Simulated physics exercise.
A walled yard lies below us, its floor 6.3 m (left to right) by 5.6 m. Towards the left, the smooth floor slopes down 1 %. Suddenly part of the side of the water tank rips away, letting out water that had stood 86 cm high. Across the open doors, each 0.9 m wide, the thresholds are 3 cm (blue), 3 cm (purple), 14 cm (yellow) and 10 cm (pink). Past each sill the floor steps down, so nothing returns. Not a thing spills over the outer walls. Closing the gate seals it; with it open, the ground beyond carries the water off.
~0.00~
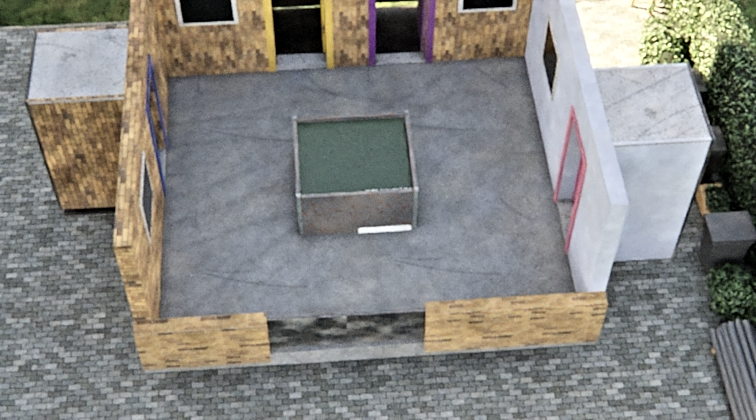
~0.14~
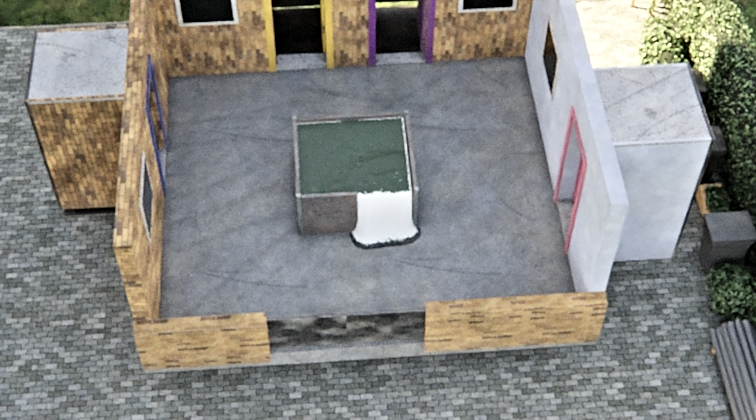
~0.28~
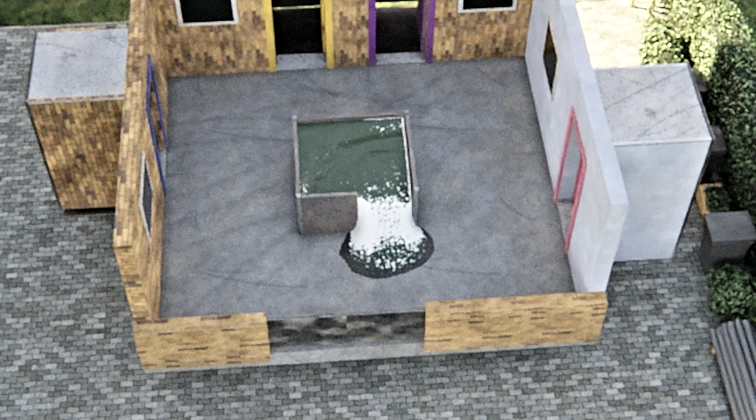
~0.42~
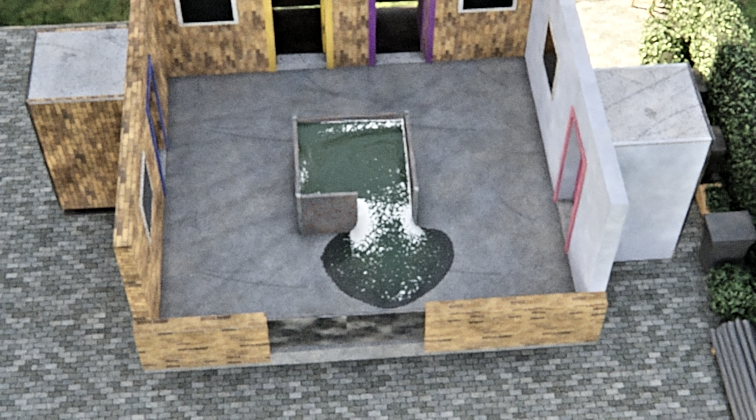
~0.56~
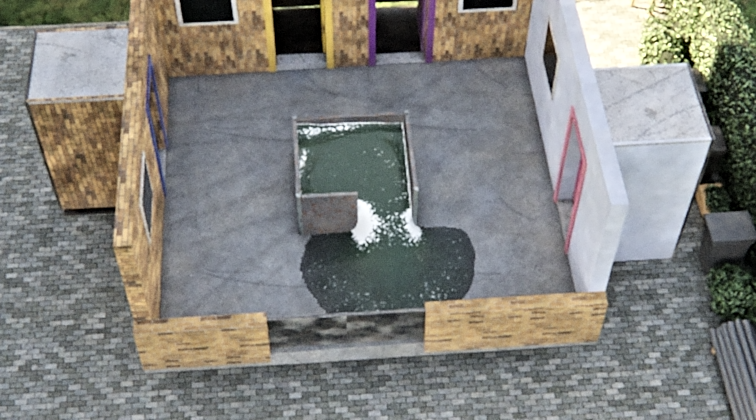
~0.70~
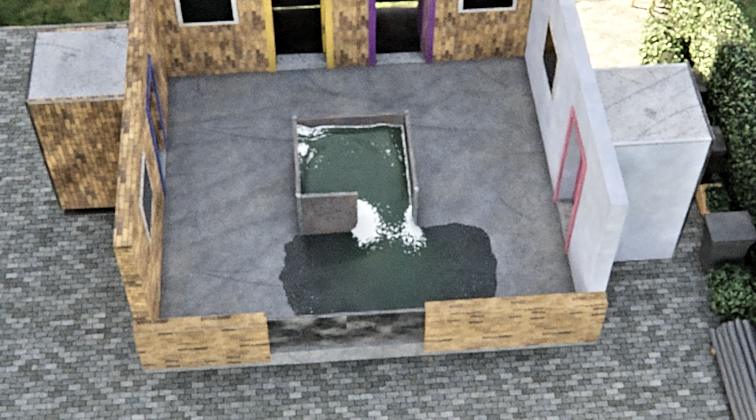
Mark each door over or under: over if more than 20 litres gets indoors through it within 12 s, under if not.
Blue door: Over, purple door: Over, yellow door: Under, pink door: Under.
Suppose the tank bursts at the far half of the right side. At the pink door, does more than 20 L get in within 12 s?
In that case, pink door: More than that.
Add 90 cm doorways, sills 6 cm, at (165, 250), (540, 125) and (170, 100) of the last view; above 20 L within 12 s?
So, in the order given, it's beyond the mark, then shy of the mark, then beyond the mark.
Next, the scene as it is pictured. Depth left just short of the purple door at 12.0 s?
Roughly 6.0 centimetres.
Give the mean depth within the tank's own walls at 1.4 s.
It averages close to 52 centimetres.
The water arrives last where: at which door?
Yellow.
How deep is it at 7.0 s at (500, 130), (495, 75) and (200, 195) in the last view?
Close to 3, 10 and 5 centimetres.
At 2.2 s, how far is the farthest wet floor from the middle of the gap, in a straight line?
4.0 m.
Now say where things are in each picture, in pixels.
The first picture shows the water tank at (354, 157) is whole and still, 86 cm deep.
In the second picture, the front is at (357, 240), 0.5 m from the gap at (385, 213); 0.2 m2 of floor is under water; 86 cm left at the back of the water tank.
In the third picture, water pours out at (385, 216) and has run 0.9 m, to (372, 273); typically 12 cm deep outside, 85 cm at the water tank's back.
In the fourth picture, water pours out at (385, 217) and has run 1.5 m, to (386, 304); typically 9 cm deep outside, 79 cm at the water tank's back.
In the fifth picture, the front is at a hidden place, 2.0 m from the gap at (385, 217); 3.9 m2 of floor is under water; 73 cm left at the back of the water tank.
In the sixth picture, the front is at a hidden place, 2.3 m from the gap at (385, 217); 5.2 m2 of floor is under water; 73 cm left at the back of the water tank.
After 1.4 s water covers 20 % of the floor and is deepest (44 cm) near (400, 320); blue door not reached, purple door not reached, yellow door not reached, pink door not reached.
After 2.2 s water covers 30 % of the floor and is deepest (38 cm) near (556, 320); blue door not reached, purple door not reached, yellow door not reached, pink door 9 cm at the sill, 0 L in.
After 3.5 s water covers 60 % of the floor and is deepest (24 cm) near (520, 322); blue door 4 cm at the sill, 0 L in, purple door not reached, yellow door not reached, pink door 12 cm at the sill, 2 L in.
After 7.0 s water covers 95 % of the floor and is deepest (15 cm) near (292, 70); blue door 5 cm at the sill, 8 L in, purple door 9 cm at the sill, 39 L in, yellow door 13 cm at the sill, 0 L in, pink door 7 cm at the sill, 7 L in.
After 12.0 s water covers 100 % of the floor and is deepest (13 cm) near (163, 258); blue door 10 cm at the sill, 84 L in, purple door 6 cm at the sill, 100 L in, yellow door 8 cm at the sill, 0 L in, pink door 3 cm at the sill, 7 L in.
